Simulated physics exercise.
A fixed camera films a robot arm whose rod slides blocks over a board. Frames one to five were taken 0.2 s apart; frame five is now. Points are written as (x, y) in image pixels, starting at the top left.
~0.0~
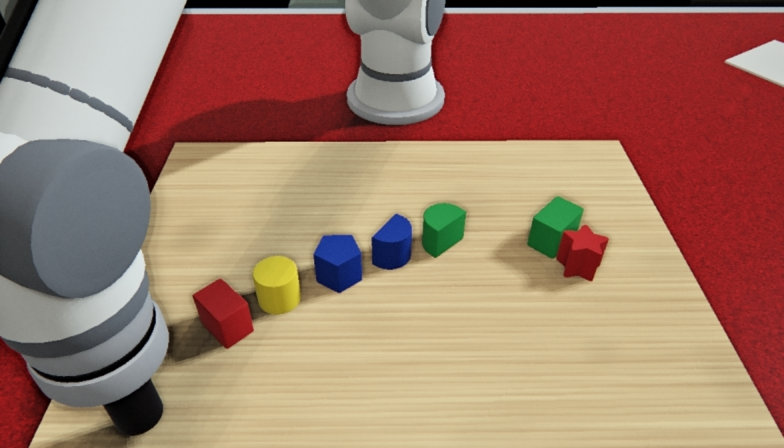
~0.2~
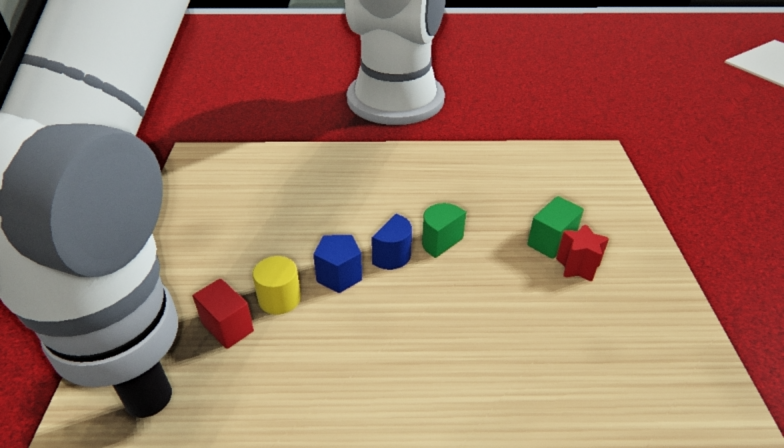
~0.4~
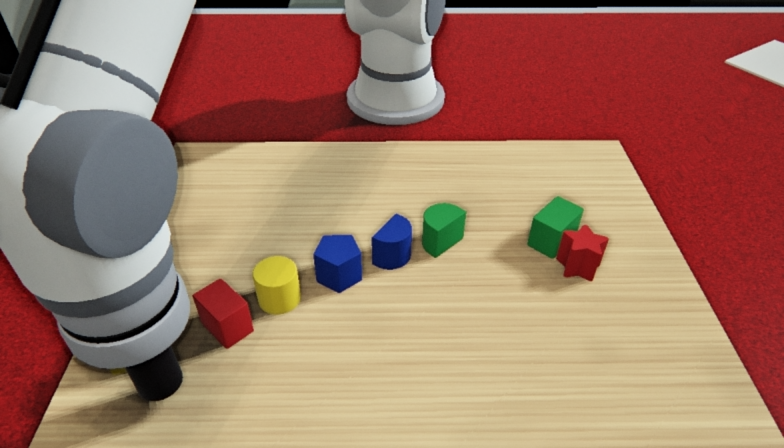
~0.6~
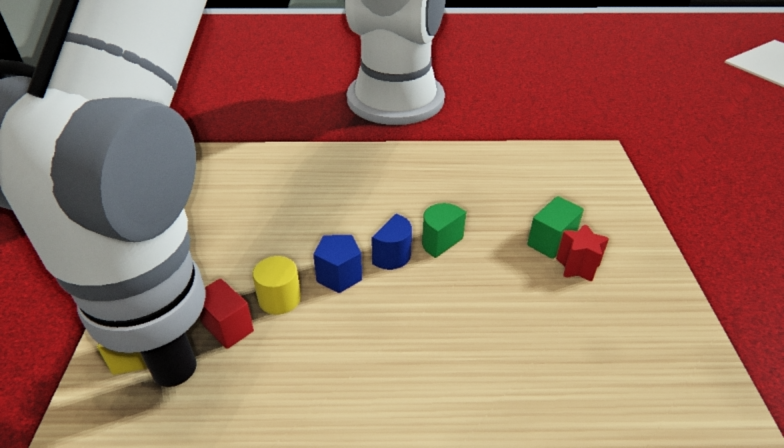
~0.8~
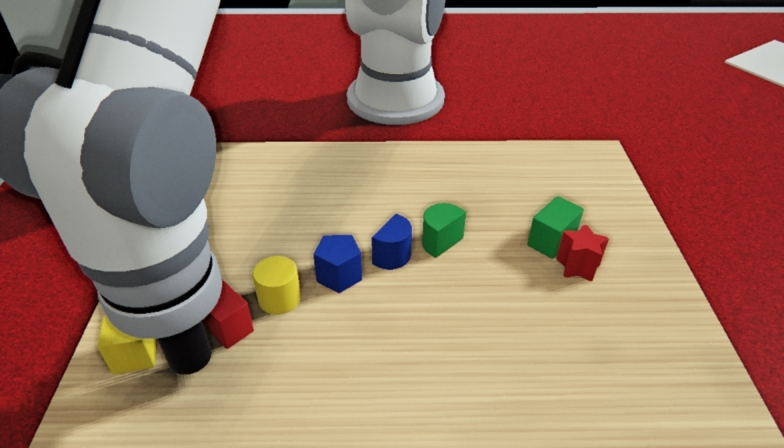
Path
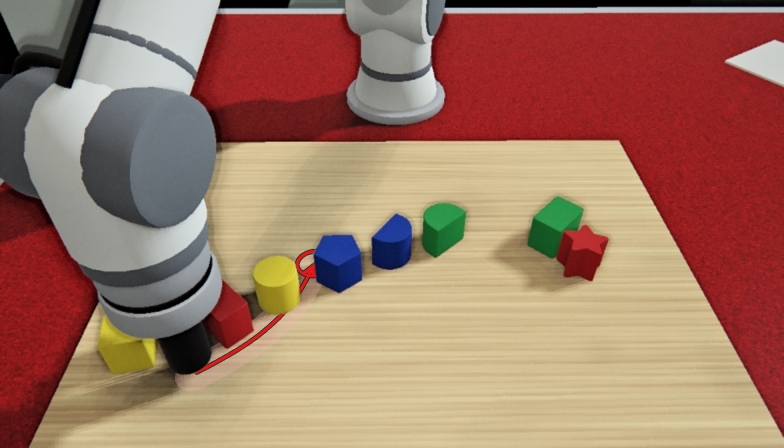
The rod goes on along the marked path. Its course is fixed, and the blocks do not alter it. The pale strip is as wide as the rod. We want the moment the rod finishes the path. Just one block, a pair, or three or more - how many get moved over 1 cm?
My prediction: No fewer than three blocks.
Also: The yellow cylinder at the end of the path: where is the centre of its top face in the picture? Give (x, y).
The middle of the upper face of the yellow cylinder will lie at about (298, 214) in the picture.
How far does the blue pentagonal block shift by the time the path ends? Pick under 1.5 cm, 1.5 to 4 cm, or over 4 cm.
Band: 1.5 to 4 cm.
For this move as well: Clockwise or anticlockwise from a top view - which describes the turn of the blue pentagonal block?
Answer: With the clock.
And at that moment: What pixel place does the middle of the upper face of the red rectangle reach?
The centre of its top face lies at (238, 282).
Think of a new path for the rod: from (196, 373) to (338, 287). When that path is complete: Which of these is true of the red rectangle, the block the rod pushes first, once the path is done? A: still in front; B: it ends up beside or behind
Option B.
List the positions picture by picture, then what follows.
Rod tip (140, 415); block tops, yellow square piece hidden; red rectangle (219, 299); yellow cylinder (274, 271); blue pentagonal block (337, 248), in the first picture.
Rod (149, 398); blocks unchanged, in the second picture.
Rod (161, 383); blocks unchanged, in the third picture.
Rod (175, 369); blocks unchanged, in the fourth picture.
Rod (190, 358); yellow square piece partly hidden; red rectangle (219, 299); yellow cylinder (274, 271); blue pentagonal block (337, 248), in the fifth picture.
Path on the board, from (196, 373) via (253, 340) and (292, 302), ending at (314, 263).
What follows on the original path. One third of the way, rod (250, 324); red rectangle (233, 287), turned 65° anticlockwise; yellow cylinder (278, 266).
Two thirds of the way, rod (290, 286); red rectangle (238, 282), turned 105° anticlockwise; yellow cylinder (291, 245).
At the end, rod (313, 248); yellow square piece in place; red rectangle (238, 282), turned 105° anticlockwise; yellow cylinder (298, 214); blue pentagonal block (349, 237), turned 50° clockwise.
